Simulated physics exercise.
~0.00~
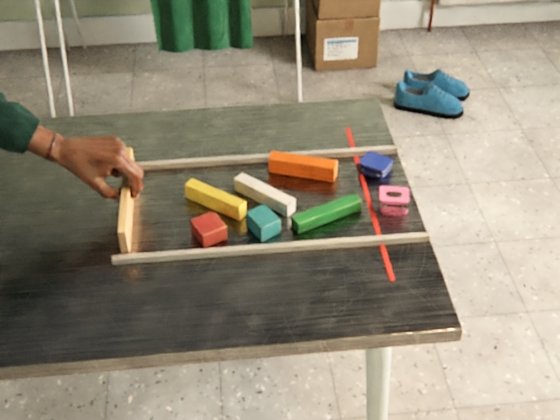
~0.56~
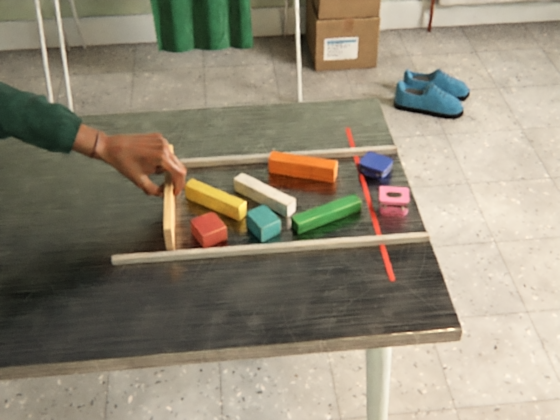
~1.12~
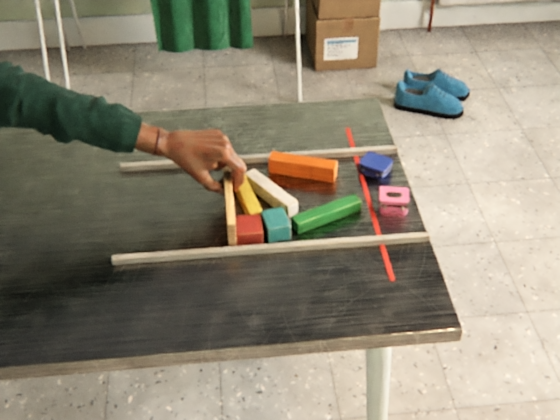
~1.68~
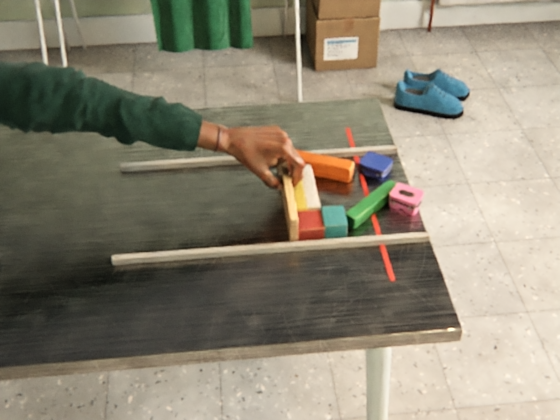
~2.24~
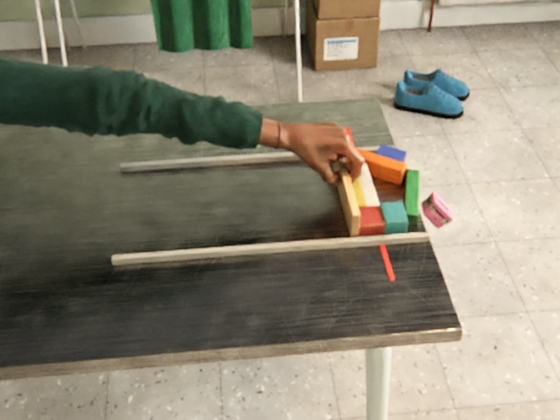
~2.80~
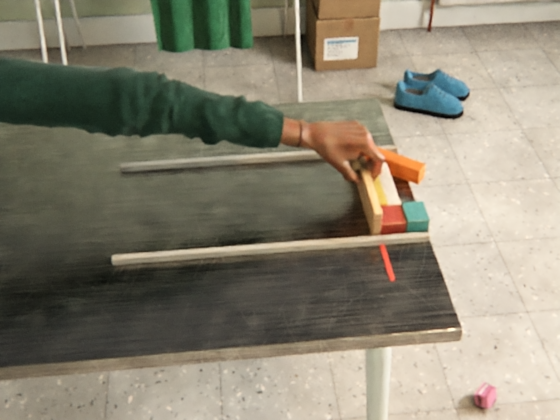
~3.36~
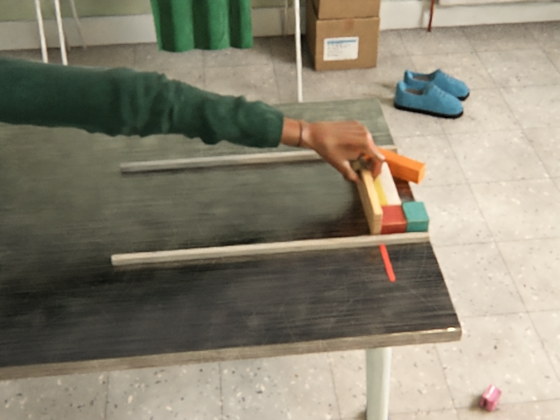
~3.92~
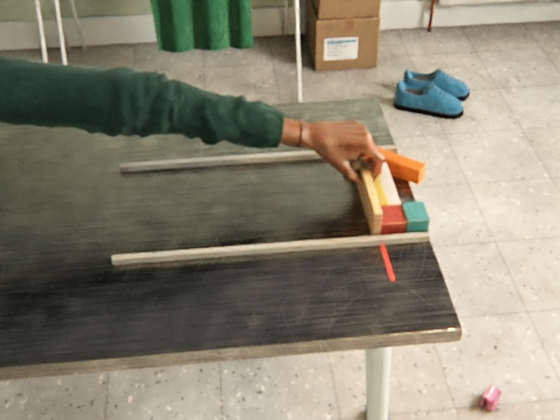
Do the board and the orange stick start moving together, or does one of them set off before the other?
The board sets off first, pushed to the right by the hand. The orange stick stays still at first and only shifts once the board has swept other blocks along.
